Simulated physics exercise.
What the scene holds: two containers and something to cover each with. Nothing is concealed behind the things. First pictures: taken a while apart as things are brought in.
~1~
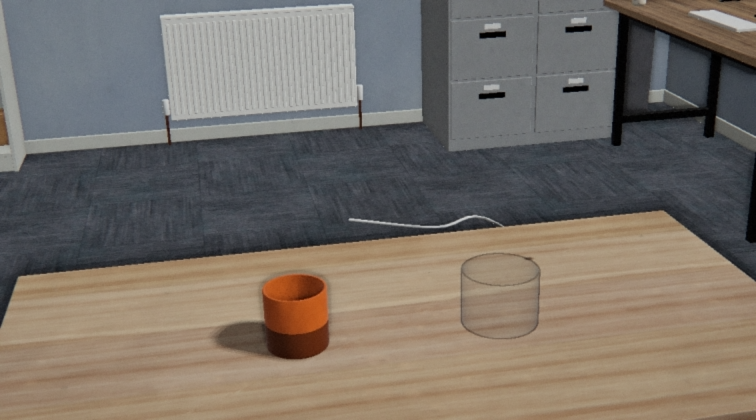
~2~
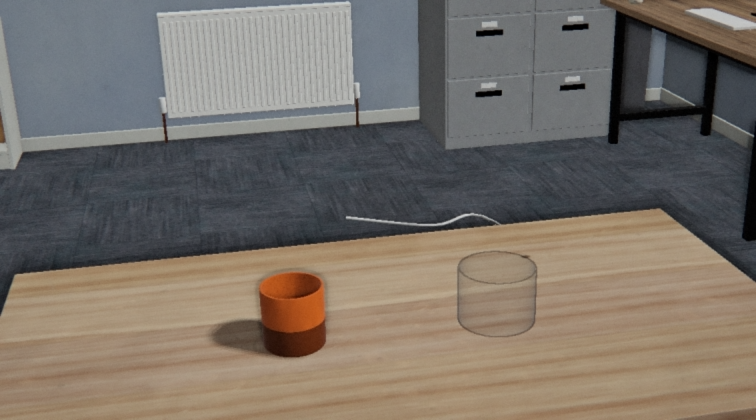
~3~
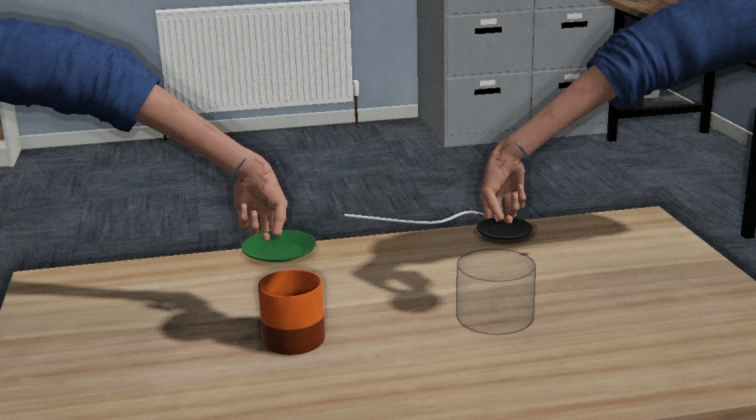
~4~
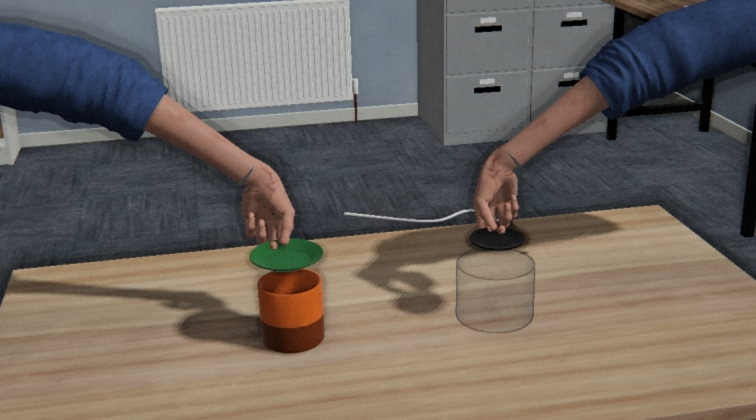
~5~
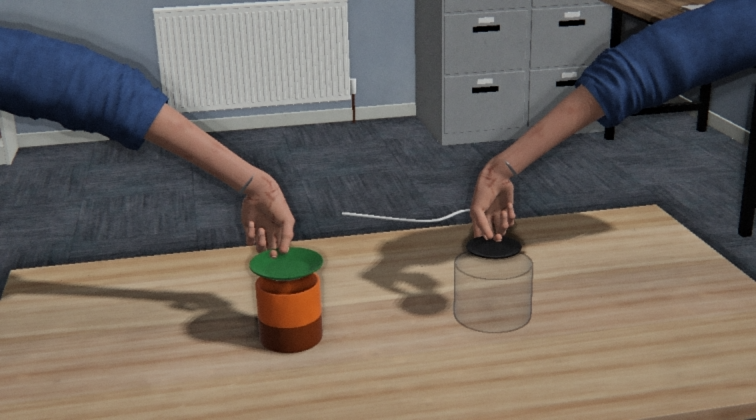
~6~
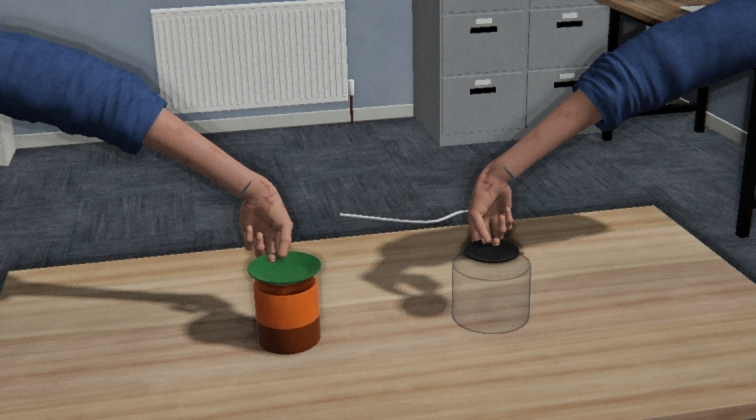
In the video, an orange jug and a clear glass stand on a wooden table, then two blue-sleeved arms bring in a green saucer on the left and a black plate on the right, lowering them onto the containers.
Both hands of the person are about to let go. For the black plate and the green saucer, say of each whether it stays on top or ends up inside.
Here the black plate ends up inside, the green saucer stays on top.
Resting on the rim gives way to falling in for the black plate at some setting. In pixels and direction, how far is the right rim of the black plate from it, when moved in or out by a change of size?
A shift of 8 pixels to the right.
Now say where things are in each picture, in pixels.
Right glass (500, 295), in the first frame.
Left jug (293, 315), in the second frame.
Still on the way; black plate (505, 230); right glass (496, 290), in the third frame.
Still on the way; green saucer (287, 258); left jug (291, 310), in the fourth frame.
Still on the way; black plate (494, 249); right glass (493, 289), in the fifth frame.
In place, still held; black plate (492, 253); green saucer (285, 271); left jug (287, 312), in the sixth frame.
Then, 0.16 s on from there, black plate on its way down near (491, 290); green saucer sitting on the rim near (285, 277).
In the end, the black plate falls in, near (491, 310); the green saucer rests on the rim, near (285, 277).
